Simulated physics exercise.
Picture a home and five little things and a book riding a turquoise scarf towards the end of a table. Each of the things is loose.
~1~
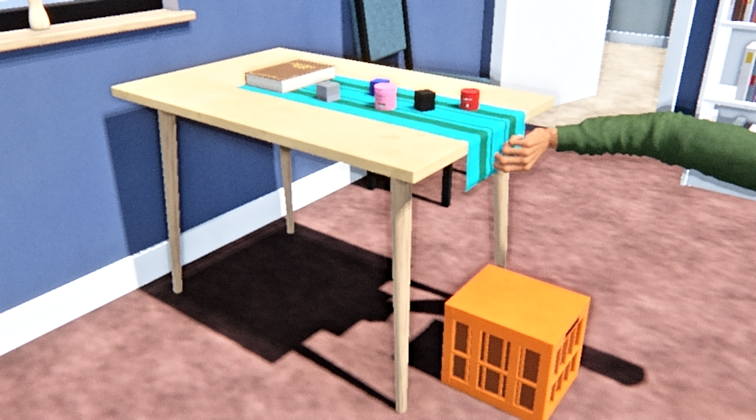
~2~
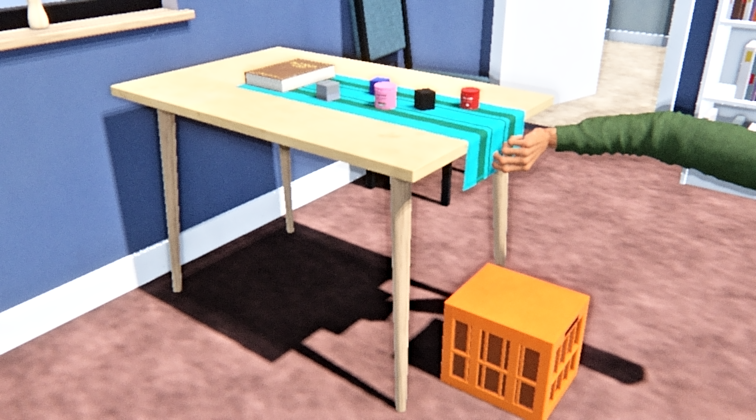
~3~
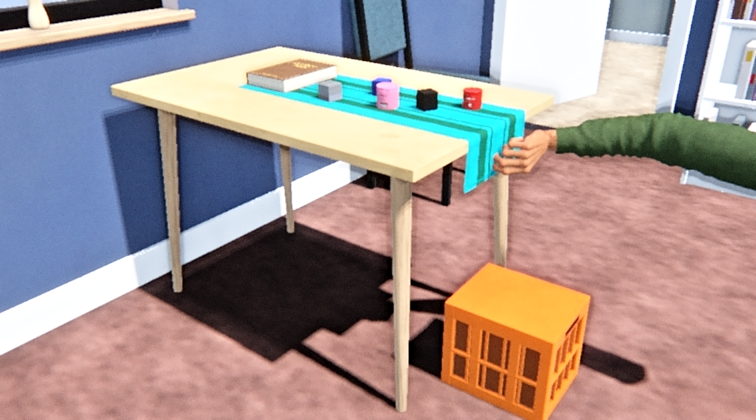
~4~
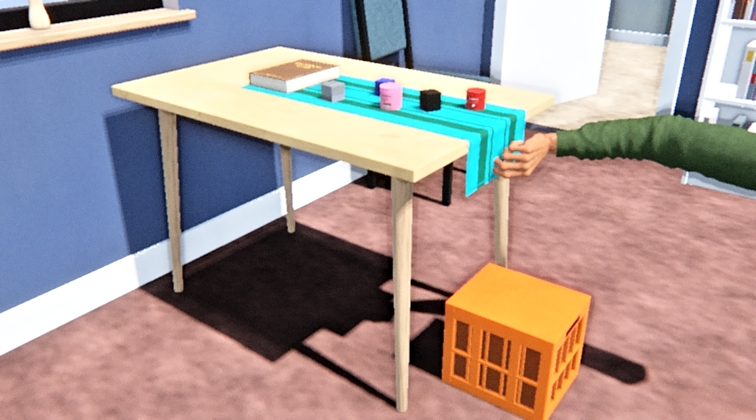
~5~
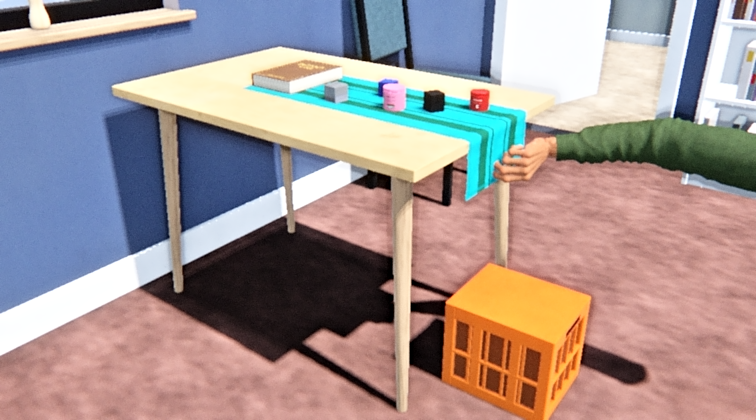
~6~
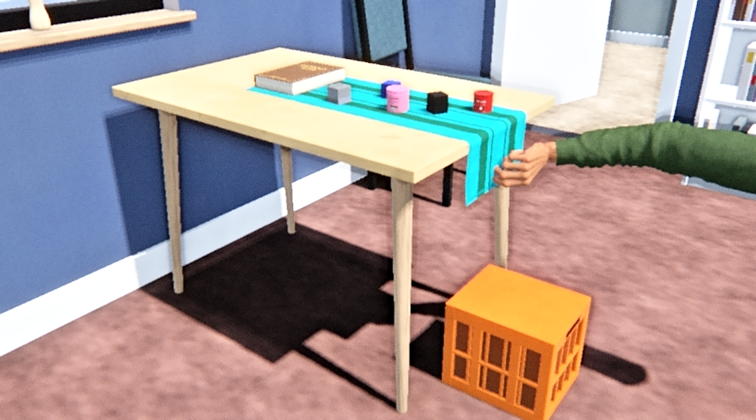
The clip opens on a brown book and five small objects resting on a turquoise scarf across a pale wooden table, a green-sleeved hand at its hanging end and an orange crate below. The scarf then slides slightly to the right, its hem lowering a little, and the book and objects shift along with it.
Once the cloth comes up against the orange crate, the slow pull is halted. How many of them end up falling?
The tally of things that come off will be three.
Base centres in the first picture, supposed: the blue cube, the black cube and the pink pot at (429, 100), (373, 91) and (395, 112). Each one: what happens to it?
The blue cube goes over; the black cube remains up; the pink pot is carried off.
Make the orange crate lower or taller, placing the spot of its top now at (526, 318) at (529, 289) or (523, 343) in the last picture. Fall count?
For the first height 2, for the second 4.
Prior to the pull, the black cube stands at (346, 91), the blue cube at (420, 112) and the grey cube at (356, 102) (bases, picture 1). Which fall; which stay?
Well, the black cube is safe, the blue cube is dislodged, and the grey cube is safe.
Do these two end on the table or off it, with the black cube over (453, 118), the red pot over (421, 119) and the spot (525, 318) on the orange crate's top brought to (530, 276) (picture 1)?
The black cube is lost; the red pot is lost.
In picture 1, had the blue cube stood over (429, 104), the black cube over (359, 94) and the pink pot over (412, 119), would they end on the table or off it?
Blue cube dropped, black cube kept, pink pot dropped.
Early on, hem near (492, 241); red pot gone.
Midway, hem on the crate; red pot, black cube and pink pot gone.
Finally, hem on the crate; red pot, black cube and pink pot gone. It carries off three.
